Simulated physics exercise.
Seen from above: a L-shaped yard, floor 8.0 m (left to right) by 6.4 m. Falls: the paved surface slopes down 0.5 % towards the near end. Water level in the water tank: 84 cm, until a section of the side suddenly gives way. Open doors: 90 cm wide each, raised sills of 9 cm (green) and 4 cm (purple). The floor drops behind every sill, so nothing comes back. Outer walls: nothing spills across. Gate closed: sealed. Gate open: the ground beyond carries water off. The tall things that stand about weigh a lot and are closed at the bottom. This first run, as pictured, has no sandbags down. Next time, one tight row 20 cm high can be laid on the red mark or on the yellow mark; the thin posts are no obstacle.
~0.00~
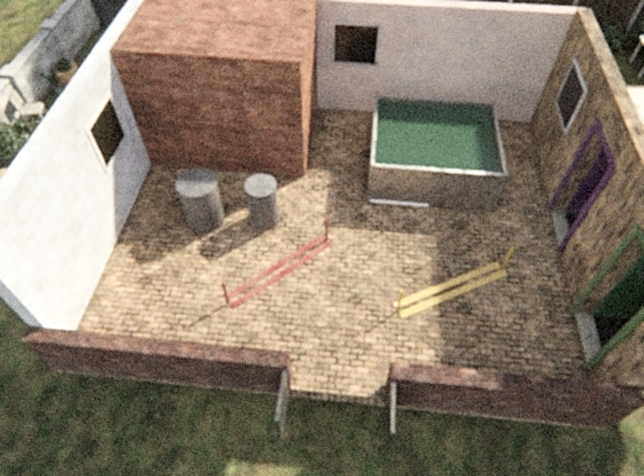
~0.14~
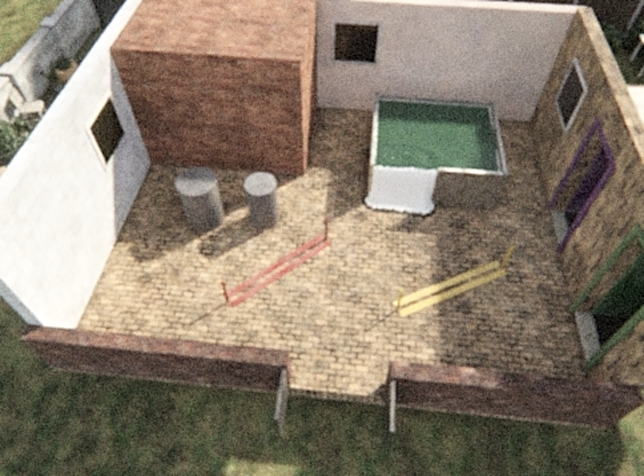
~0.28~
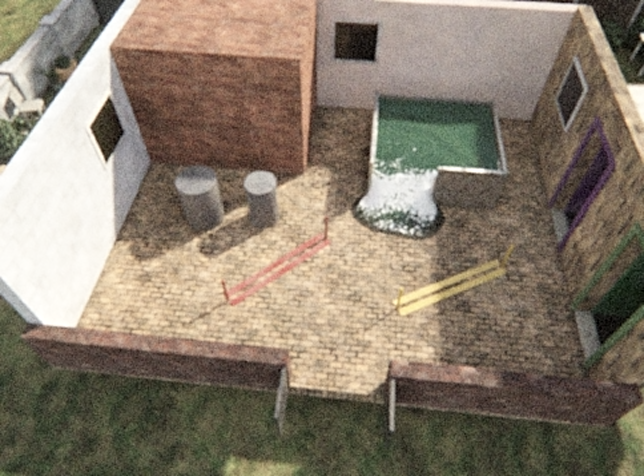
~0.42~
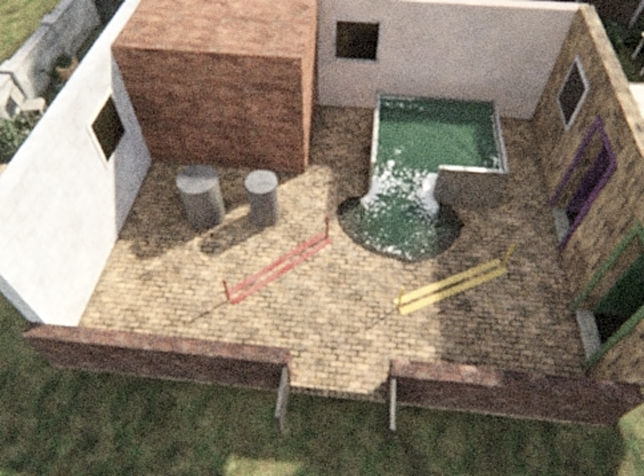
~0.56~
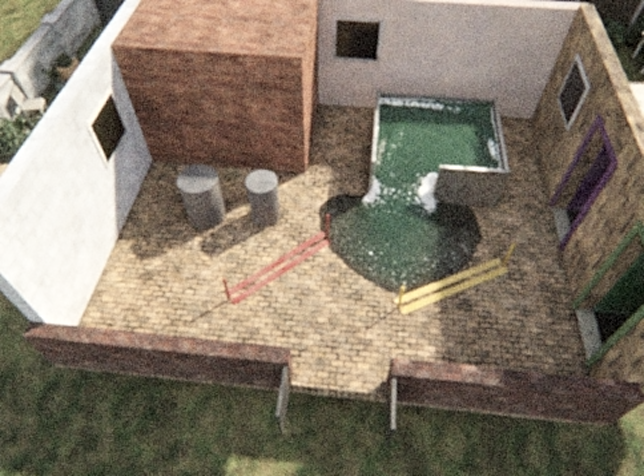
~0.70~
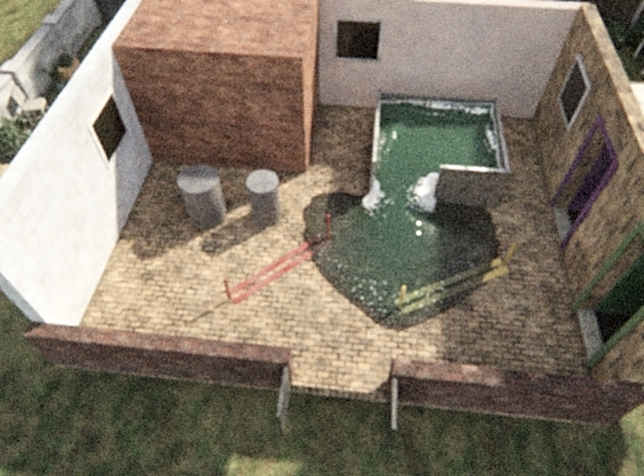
In the video, seen from above, green water sits in a tank in a walled, paved yard, then pours out through a gap in its near side and spreads across the paving, around the red and yellow benches.
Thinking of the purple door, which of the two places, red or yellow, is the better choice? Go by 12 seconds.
The better choice is red.
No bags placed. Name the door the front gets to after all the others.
Purple.
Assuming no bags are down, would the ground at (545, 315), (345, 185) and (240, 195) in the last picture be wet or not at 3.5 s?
One by one, I'd say swamped, spared and spared.
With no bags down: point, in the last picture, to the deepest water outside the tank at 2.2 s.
(593, 400) or thereabouts.
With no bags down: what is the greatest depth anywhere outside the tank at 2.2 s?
Up to about 42 centimetres.
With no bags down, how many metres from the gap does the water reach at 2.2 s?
5.8 m.
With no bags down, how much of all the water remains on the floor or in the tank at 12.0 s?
Roughly 64 percent of it is still there.
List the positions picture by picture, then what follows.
The first picture shows still water, 84 cm deep, in the water tank at (436, 136).
In the second picture, water pours out at (402, 190) and has run 0.7 m, to (365, 200); typically 10 cm deep outside, 84 cm at the water tank's back.
In the third picture, water pours out at (401, 190) and has run 1.0 m, to (428, 233); typically 13 cm deep outside, 84 cm at the water tank's back.
In the fourth picture, water pours out at (402, 189) and has run 1.5 m, to (409, 260); typically 10 cm deep outside, 83 cm at the water tank's back.
In the fifth picture, water pours out at (403, 189) and has run 2.1 m, to (413, 289); typically 7 cm deep outside, 76 cm at the water tank's back.
In the sixth picture, the front is at (392, 325), 2.8 m from the gap at (403, 188); 6.8 m2 of floor is under water; 70 cm left at the back of the water tank.
After 1.4 s water covers 40 % of the floor and is deepest (48 cm) near (389, 199) in the run without bags; in at the purple door, 0 L with no bags, 0 L with the row on red, 0 L on yellow.
After 2.2 s water covers 50 % of the floor and is deepest (42 cm) near (593, 400) in the run without bags; in at the purple door, 0 L with no bags, 0 L with the row on red, 0 L on yellow.
After 3.5 s water covers 55 % of the floor and is deepest (28 cm) near (81, 346) in the run without bags; in at the purple door, 0 L with no bags, 0 L with the row on red, 1 L on yellow.
After 7.0 s water covers 90 % of the floor and is deepest (14 cm) near (142, 186) in the run without bags; in at the purple door, 1 L with no bags, 0 L with the row on red, 20 L on yellow.
After 12.0 s water covers 100 % of the floor and is deepest (10 cm) near (406, 380) in the run without bags; in at the purple door, 2 L with no bags, 2 L with the row on red, 38 L on yellow.
